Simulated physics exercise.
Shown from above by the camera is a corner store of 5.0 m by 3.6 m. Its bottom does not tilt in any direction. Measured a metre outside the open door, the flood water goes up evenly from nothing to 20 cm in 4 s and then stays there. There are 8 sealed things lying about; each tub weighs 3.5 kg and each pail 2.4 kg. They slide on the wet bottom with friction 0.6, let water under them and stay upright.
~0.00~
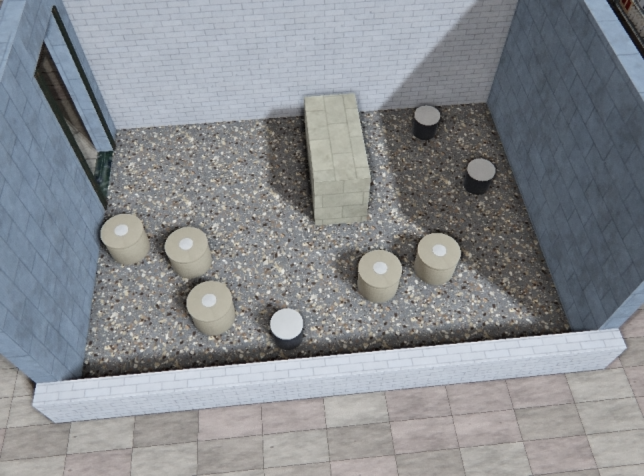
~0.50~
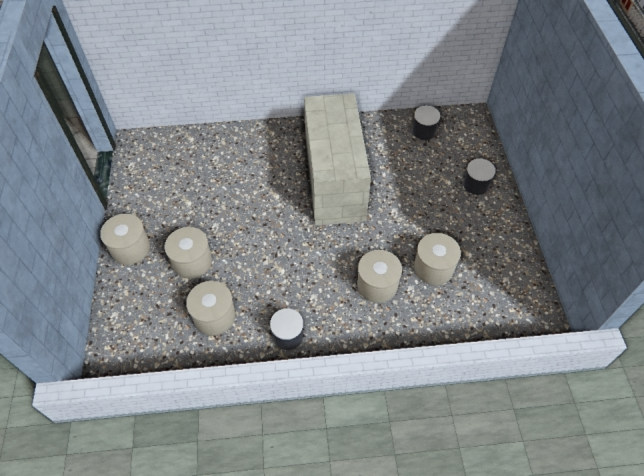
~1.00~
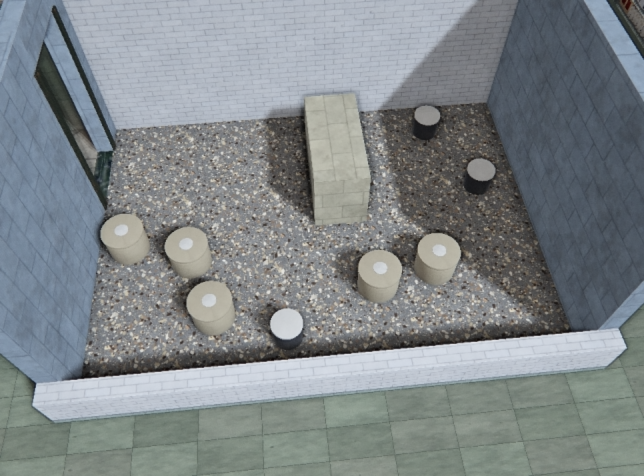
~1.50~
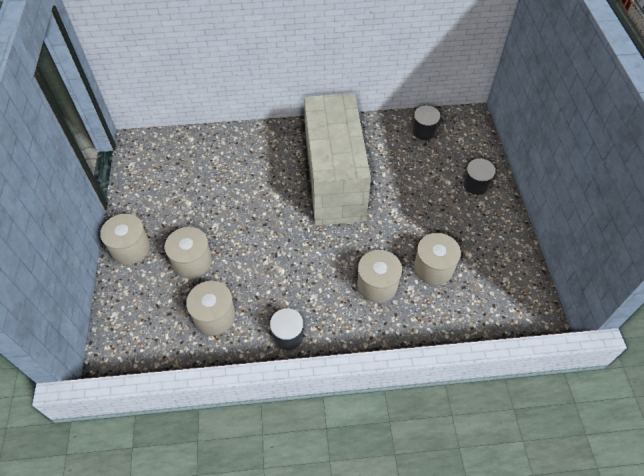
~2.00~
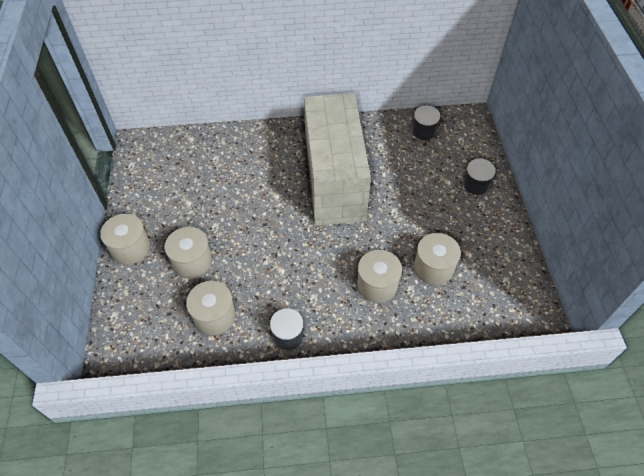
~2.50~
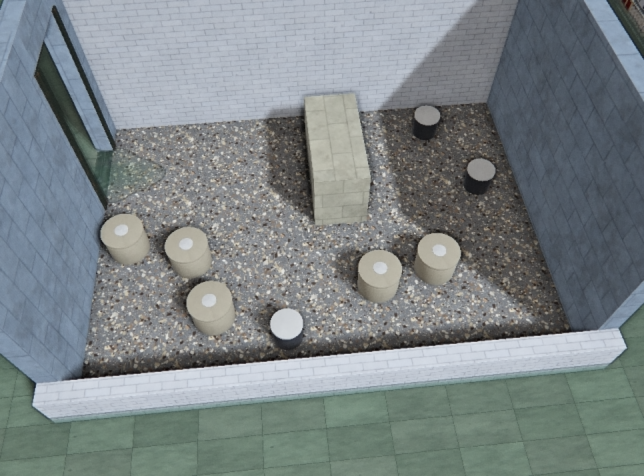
The paving outside a walled store turned from pinkish grey to murky green as water covered it, then a little crept in through the doorway at left, while the tubs and block inside stayed still.
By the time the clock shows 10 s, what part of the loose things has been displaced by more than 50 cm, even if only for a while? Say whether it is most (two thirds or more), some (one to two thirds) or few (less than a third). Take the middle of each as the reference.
Some.
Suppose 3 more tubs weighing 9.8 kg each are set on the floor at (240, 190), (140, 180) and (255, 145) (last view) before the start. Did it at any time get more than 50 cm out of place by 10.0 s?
Well, it goes above, above, above.
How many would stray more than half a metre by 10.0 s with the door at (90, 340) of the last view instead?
The answer would then be 6.
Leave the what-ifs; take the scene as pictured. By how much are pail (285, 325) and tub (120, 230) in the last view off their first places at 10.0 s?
Net displacement, in order: 100 cm; 0 cm.
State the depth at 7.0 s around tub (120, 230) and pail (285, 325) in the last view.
Close to 1 and 2 centimetres.
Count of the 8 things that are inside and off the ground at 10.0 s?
I count 4.
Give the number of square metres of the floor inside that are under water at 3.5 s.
Near 2.5 m2 in all.
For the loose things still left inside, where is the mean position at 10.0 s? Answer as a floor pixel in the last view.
Centre of the remaining things: Roughly (328, 281).
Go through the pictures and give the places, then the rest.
The first picture shows a tub at (209, 301), on the bottom; a pail at (287, 323) rests on the ground; water covers 0.0 m2; 0 of 8 have shifted.
The second picture shows a tub at (209, 301), on the bottom; a pail at (287, 323) rests on the ground; 0.0 m2 under water; 0 of 8 have shifted.
The third picture shows a tub at (209, 301) rests on the ground; a pail at (287, 323), on the bottom; 0.0 m2 under water; 0 of 8 have shifted.
The fourth picture shows a tub at (209, 301) rests on the ground; a pail at (287, 323) rests on the ground; 0.0 m2 under water; 0 of 8 have shifted.
The fifth picture shows a tub at (209, 301) rests on the ground; a pail at (287, 323) rests on the ground; water covers 0.0 m2; 0 of 8 have shifted.
The sixth picture shows a tub at (209, 301), on the bottom; a pail at (287, 323) rests on the ground; water covers 0.3 m2; 0 of 8 have shifted.
After 3.5 s 0 of 8 are over 50 cm from their spots; 0 afloat.
After 4.5 s 0 of 8 are over 50 cm from their spots; 0 afloat.
After 7.0 s 1 of 8 are over 50 cm from their spots; 0 afloat.
After 10.0 s 4 of 8 are over 50 cm from their spots, and 4 have been at some point; 4 afloat.
